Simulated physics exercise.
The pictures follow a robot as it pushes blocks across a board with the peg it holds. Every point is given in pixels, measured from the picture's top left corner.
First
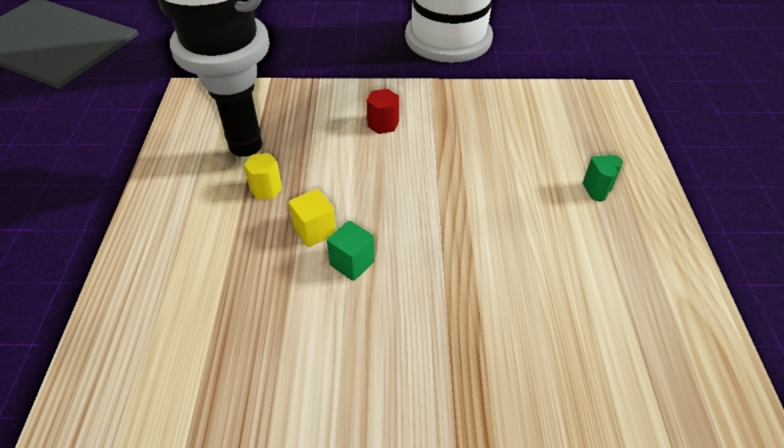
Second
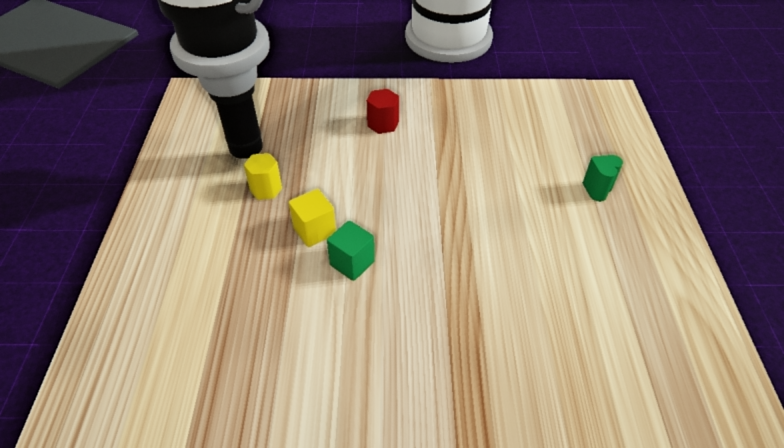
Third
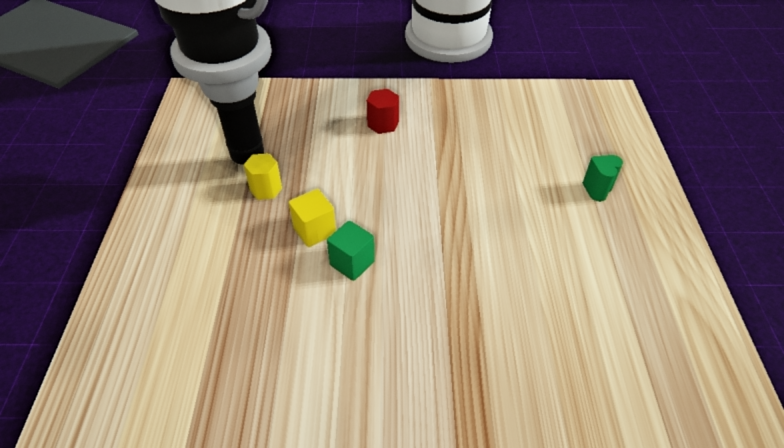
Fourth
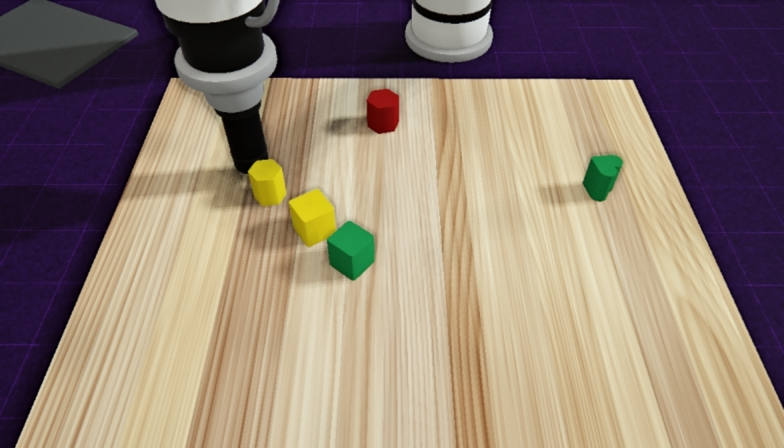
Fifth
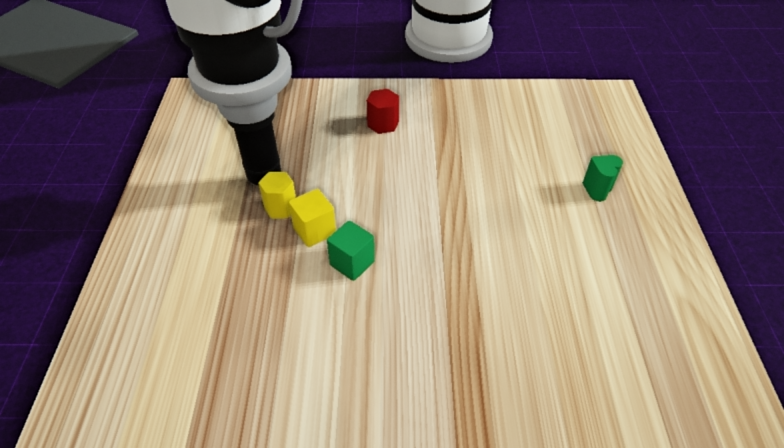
Robot arm's black peg inching forward on a wooden board, then nudging a yellow hexagonal block toward a yellow cube.
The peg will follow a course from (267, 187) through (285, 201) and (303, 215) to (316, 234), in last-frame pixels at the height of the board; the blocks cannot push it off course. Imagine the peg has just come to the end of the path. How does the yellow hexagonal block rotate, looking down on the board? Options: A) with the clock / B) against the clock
Answer: A.
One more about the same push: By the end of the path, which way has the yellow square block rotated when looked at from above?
It makes a counterclockwise turn.
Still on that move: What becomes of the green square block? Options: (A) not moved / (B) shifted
B - shifted.
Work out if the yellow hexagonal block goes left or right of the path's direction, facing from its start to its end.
It shifts to the right.
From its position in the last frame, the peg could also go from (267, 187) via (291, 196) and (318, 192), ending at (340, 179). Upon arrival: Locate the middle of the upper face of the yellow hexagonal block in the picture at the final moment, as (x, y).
The point I'd pick in the picture is (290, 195).
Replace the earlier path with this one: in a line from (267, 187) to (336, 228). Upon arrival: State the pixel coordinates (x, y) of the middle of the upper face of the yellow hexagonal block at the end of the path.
For the centre of its top, I'd go with (290, 214).
What follows on the original path. Halfway along, peg (292, 195); yellow hexagonal block (289, 208), turned 50° clockwise; yellow square block (320, 218), turned 45° anticlockwise.
At the end, peg (314, 221); yellow hexagonal block (287, 230), turned 110° clockwise; yellow square block (332, 236), turned 40° anticlockwise; green square block (365, 249), turned 25° anticlockwise.
